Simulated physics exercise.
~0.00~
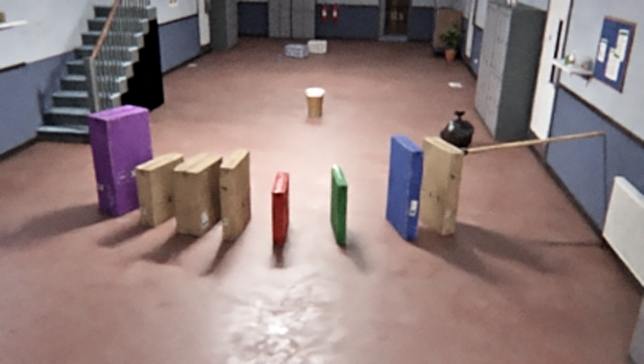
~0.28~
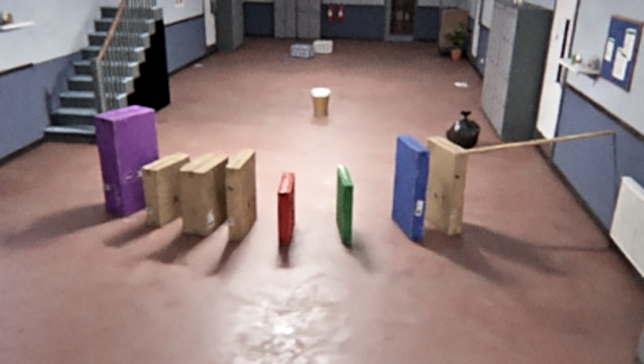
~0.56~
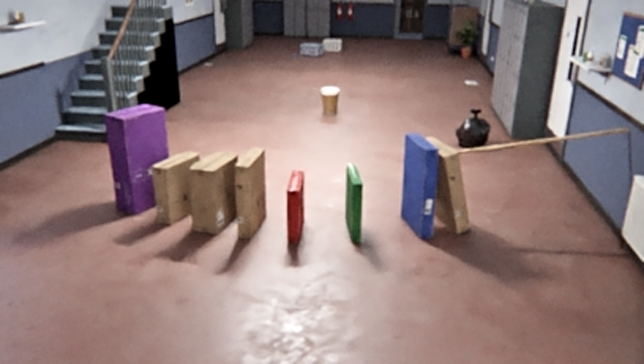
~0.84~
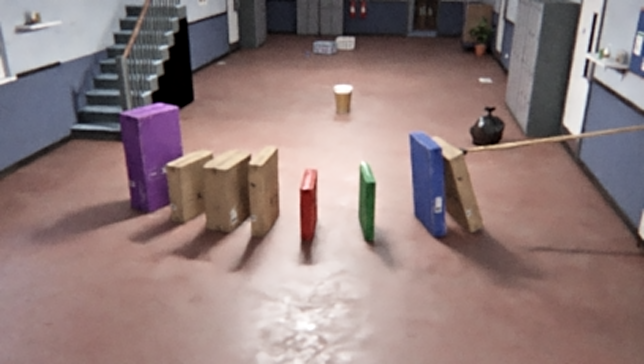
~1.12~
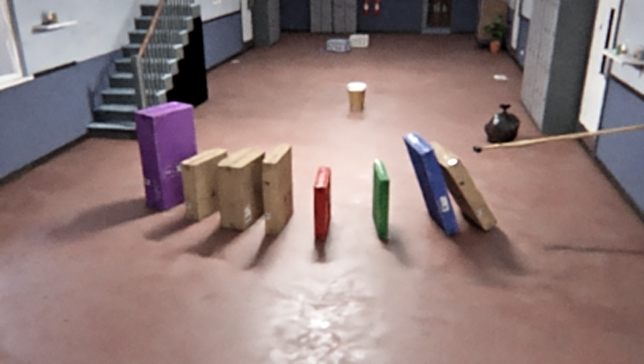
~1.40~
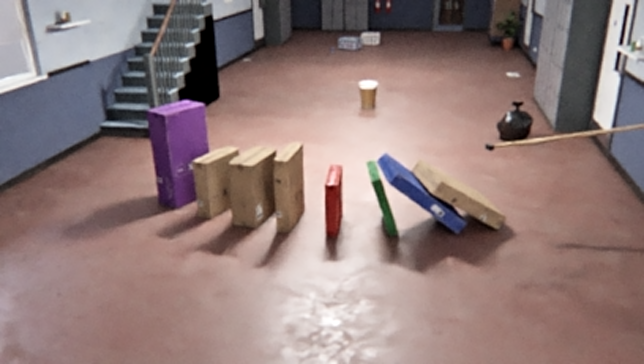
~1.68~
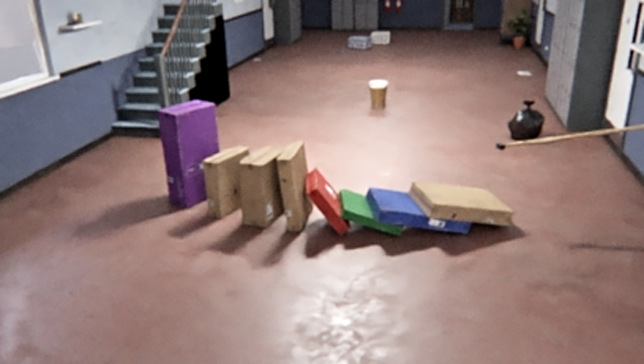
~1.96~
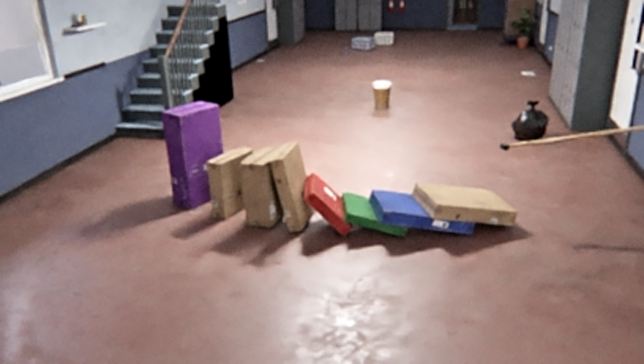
Eight cartons stand in a curved row until four topple leftward, the red one ending tilted.
